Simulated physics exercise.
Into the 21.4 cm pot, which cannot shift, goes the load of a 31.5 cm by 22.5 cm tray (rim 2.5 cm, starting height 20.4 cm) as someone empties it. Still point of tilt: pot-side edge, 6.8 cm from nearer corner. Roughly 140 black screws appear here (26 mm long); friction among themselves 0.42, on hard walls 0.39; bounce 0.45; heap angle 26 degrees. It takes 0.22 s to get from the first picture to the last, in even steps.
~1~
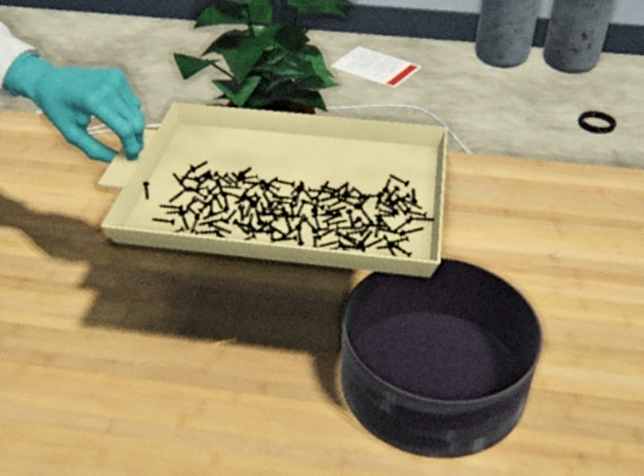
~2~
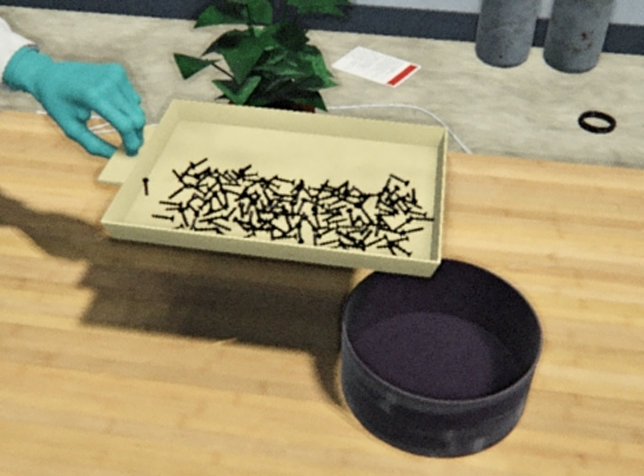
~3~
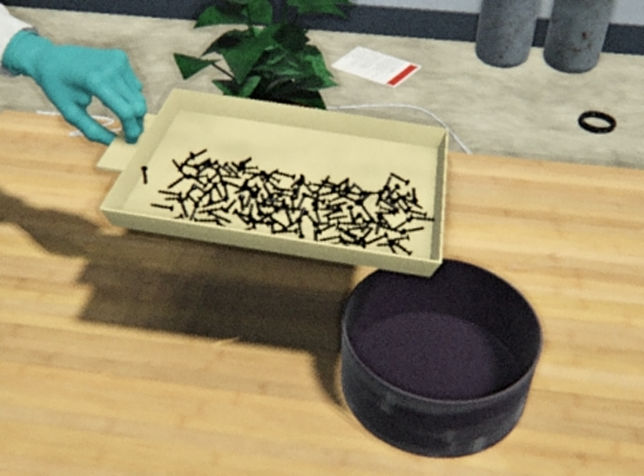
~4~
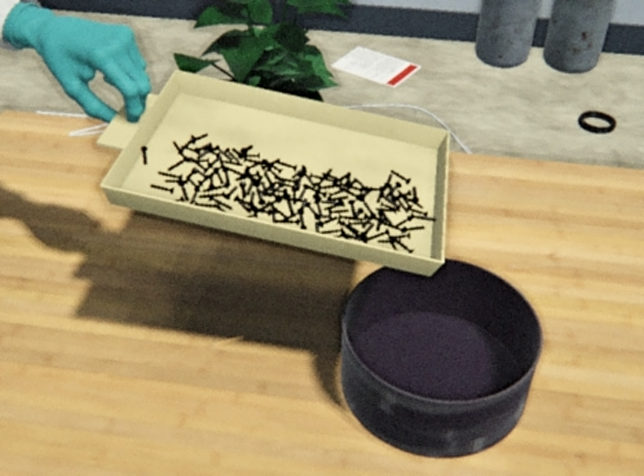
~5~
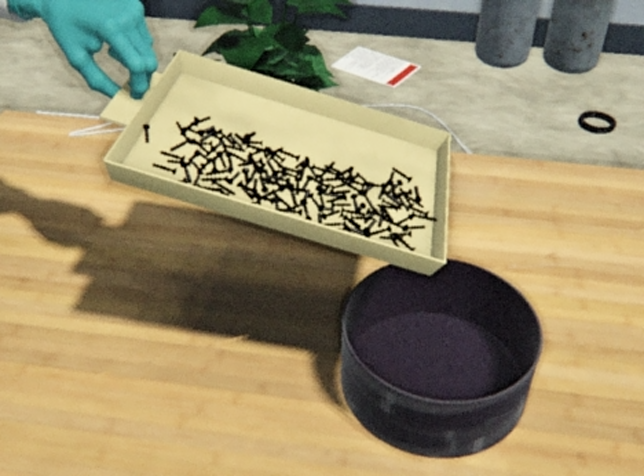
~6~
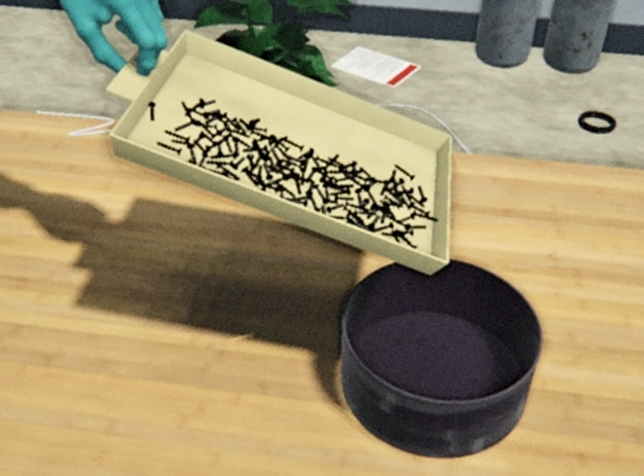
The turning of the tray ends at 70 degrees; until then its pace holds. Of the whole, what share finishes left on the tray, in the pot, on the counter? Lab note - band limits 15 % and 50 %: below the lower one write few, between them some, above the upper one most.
Tray = some; pot = some; counter = some.
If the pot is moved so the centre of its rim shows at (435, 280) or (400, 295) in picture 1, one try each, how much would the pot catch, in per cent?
About 55 and 25 per cent.
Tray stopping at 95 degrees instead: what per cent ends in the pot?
Around 60 per cent, then.
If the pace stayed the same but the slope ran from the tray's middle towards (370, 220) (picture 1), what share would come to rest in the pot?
That comes to around 65 per cent.
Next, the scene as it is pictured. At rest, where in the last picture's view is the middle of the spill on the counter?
Around (518, 289).
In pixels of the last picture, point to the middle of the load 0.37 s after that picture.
I'd put it close to (430, 193).
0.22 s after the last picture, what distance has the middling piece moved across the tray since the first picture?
About 3 cm.
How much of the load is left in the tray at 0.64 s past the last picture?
Reading: Approx. 30%.
Then, 0.22 s after the last picture, tilt 45 degrees; the tray holds 100 %, the pot 0 %.
Then, 0.37 s after the last picture, tilt 62 degrees; the tray holds 100 %, the pot 0 %.
Then, 0.64 s after the last picture, tilt 70 degrees; the tray holds 30 %, the pot 30 %.
In the end, tray 25 %, pot 40 %, counter 35 %.
